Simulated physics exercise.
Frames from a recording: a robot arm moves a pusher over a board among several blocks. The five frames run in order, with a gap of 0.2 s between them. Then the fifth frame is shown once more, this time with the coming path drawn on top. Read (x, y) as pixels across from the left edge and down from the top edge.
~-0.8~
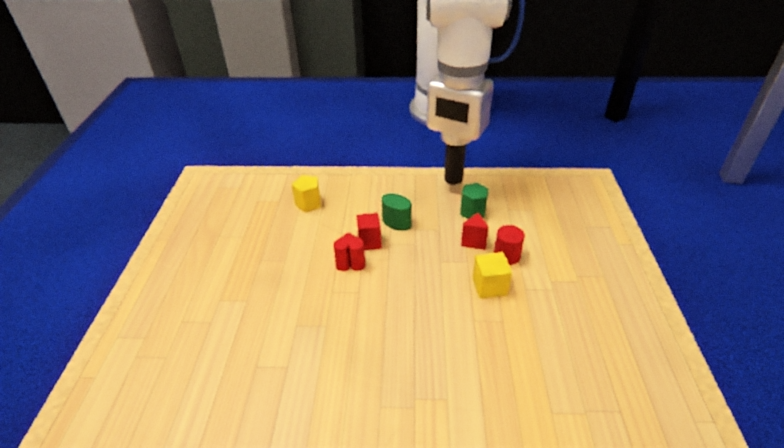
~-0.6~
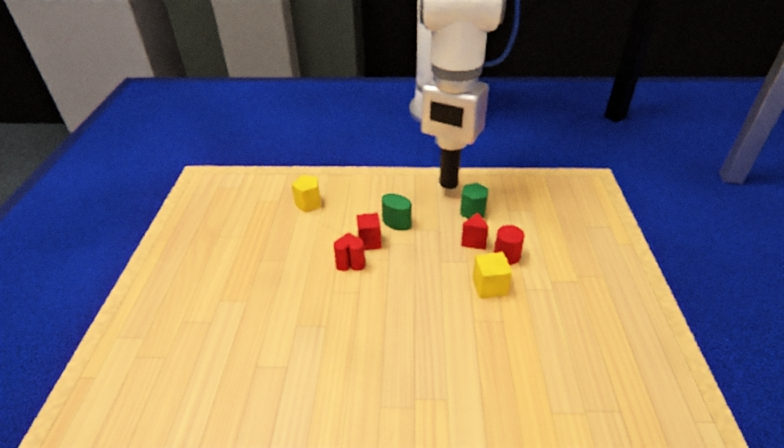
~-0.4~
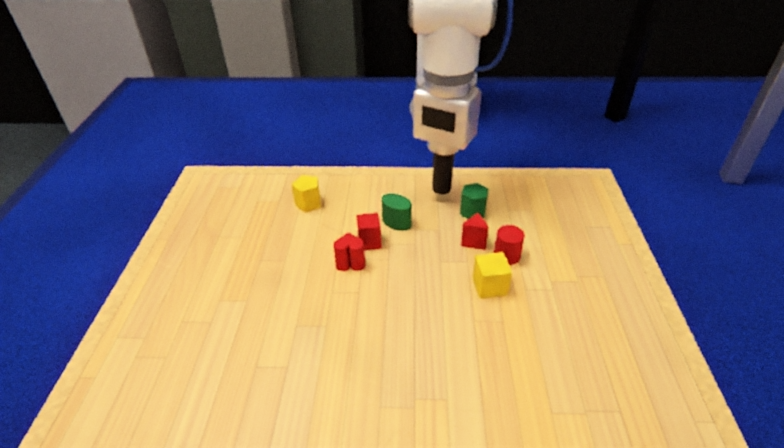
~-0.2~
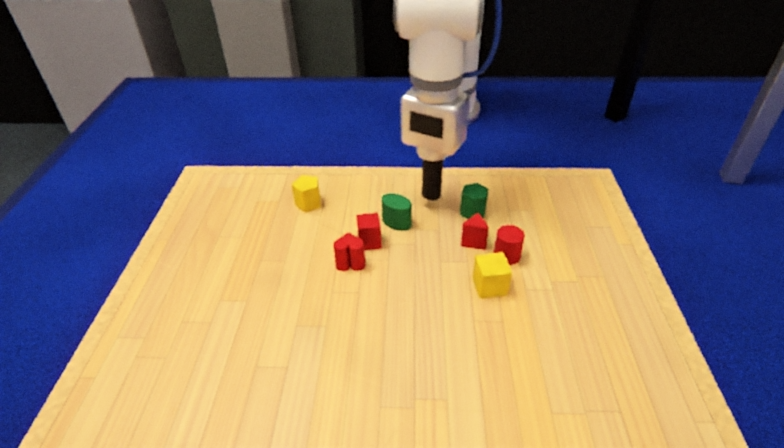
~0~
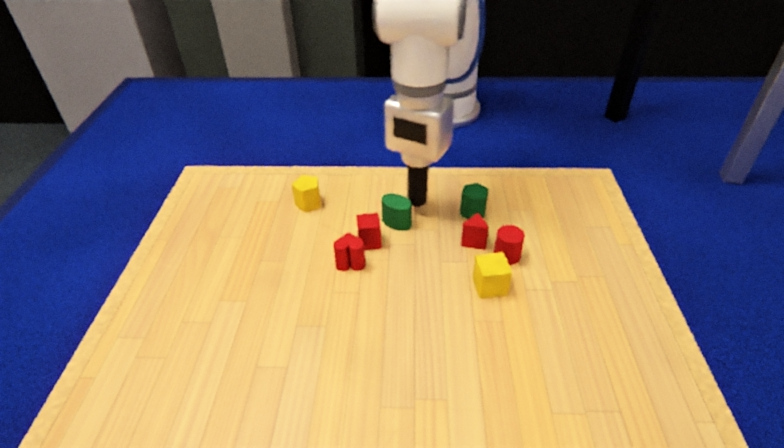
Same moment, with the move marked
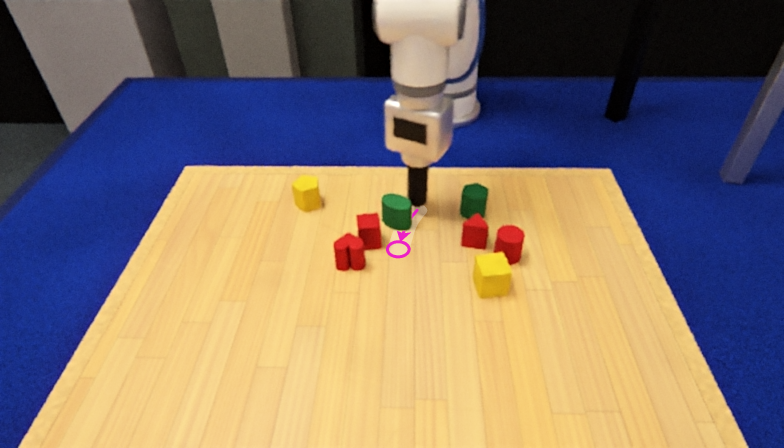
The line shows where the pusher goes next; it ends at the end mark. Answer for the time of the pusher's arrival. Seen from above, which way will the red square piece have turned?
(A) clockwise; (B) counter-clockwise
My pick is B.
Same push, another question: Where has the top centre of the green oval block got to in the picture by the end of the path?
Its top middle is near (381, 209).
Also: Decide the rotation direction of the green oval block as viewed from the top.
The answer is clockwise.
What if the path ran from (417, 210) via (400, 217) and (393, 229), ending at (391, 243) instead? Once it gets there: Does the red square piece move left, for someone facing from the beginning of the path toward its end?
No, that is not how it ends up.
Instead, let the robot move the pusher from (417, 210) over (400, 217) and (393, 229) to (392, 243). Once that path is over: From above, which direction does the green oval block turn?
Seen from overhead, it turns clockwise.
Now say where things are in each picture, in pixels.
The first frame shows tip of the pusher at (453, 179), middles of tops, red heart at (348, 242), red square piece at (368, 220), green oval block at (396, 201).
The second frame shows pusher at (449, 184), nothing pushed.
The third frame shows pusher at (442, 189), nothing pushed.
The fourth frame shows pusher at (431, 195), nothing pushed.
The fifth frame shows pusher at (417, 201), red heart at (348, 242), red square piece at (368, 220), green oval block at (396, 201).
The line goes from (417, 210) over (405, 228) to (398, 249).
On the path given first. Halfway along, pusher at (405, 219); red square piece at (364, 221); green oval block at (383, 209), turned 50° clockwise.
At the end, pusher at (398, 240); red heart unmoved; red square piece at (362, 222), turned 20° anticlockwise; green oval block at (381, 209), turned 55° clockwise.
